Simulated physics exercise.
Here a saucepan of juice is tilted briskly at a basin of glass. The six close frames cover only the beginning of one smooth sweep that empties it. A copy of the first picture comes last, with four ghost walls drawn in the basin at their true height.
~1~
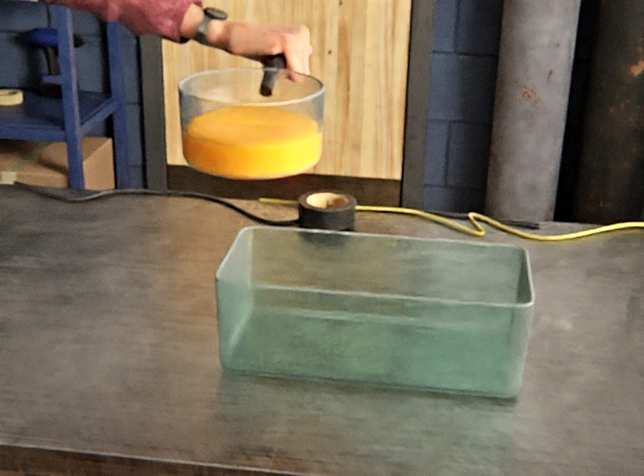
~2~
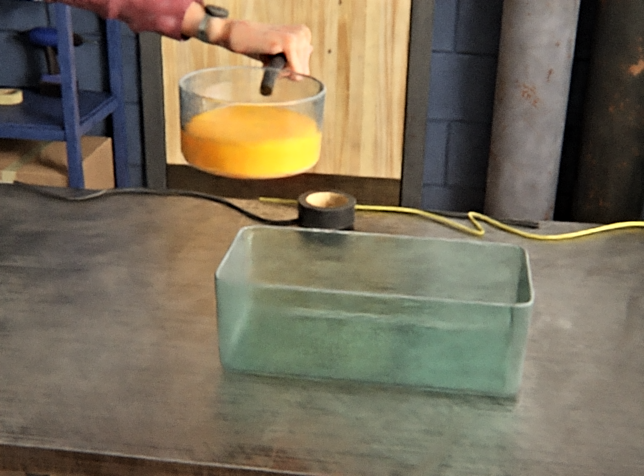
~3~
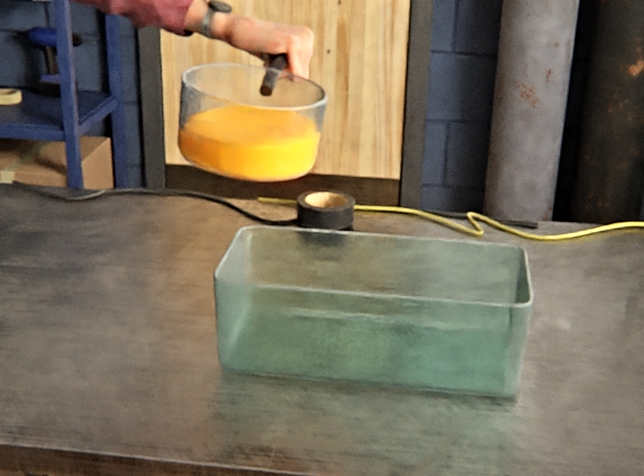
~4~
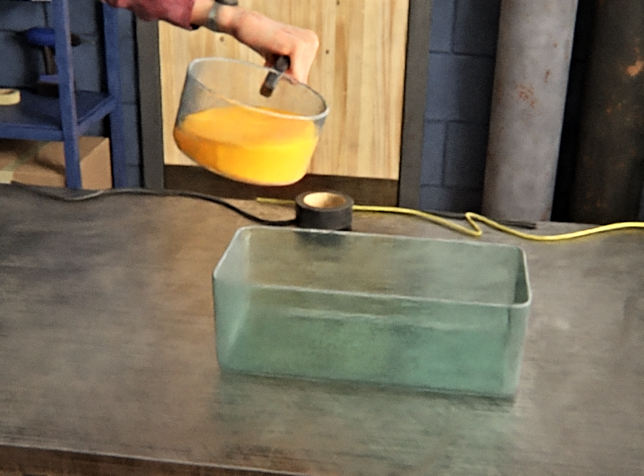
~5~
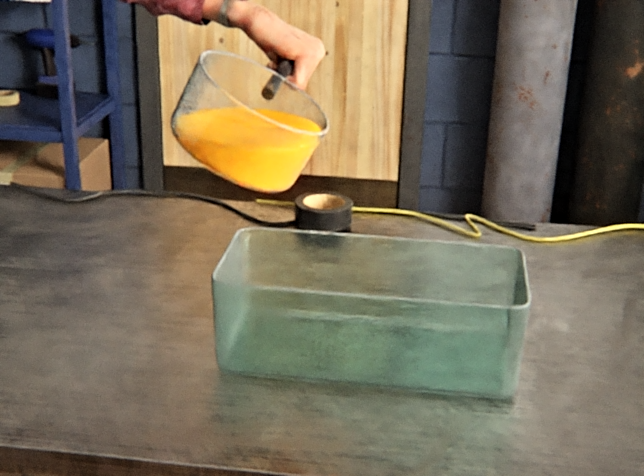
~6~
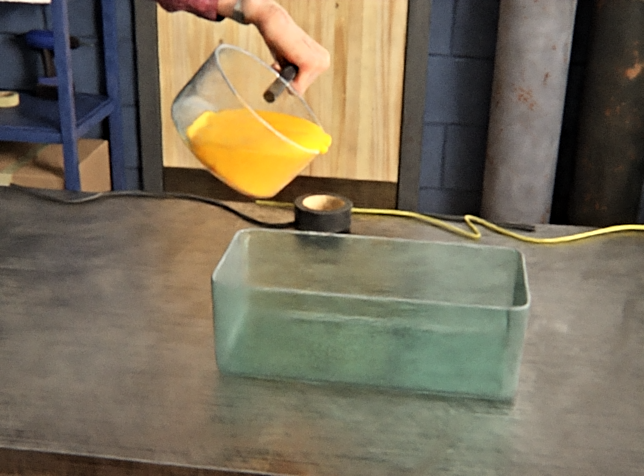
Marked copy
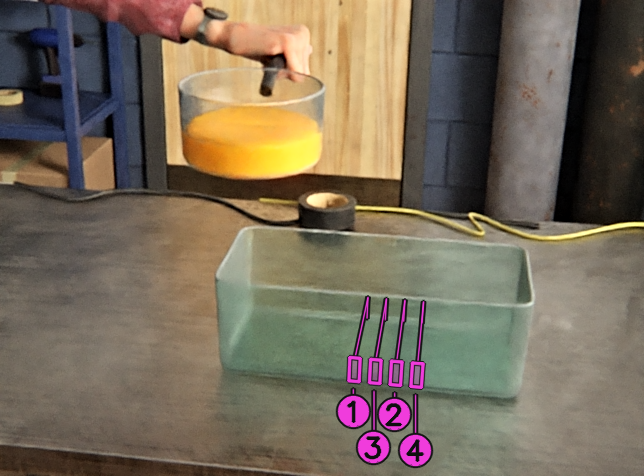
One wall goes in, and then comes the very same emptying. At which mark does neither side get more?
I would pick slot 1.
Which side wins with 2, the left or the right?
The left one.
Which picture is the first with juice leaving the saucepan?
Picture 6.
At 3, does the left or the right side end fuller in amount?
The left side.
In magenta, 1 at (353, 389); 2 at (394, 392); 3 at (373, 391); 4 at (415, 394).
For slot 1, about 51 % ends left of the wall and 48 % right of it.
For slot 2, about 91 % ends left of the wall and 8 % right of it.
For slot 3, about 76 % ends left of the wall and 23 % right of it.
For slot 4, about 88 % ends left of the wall and 11 % right of it.
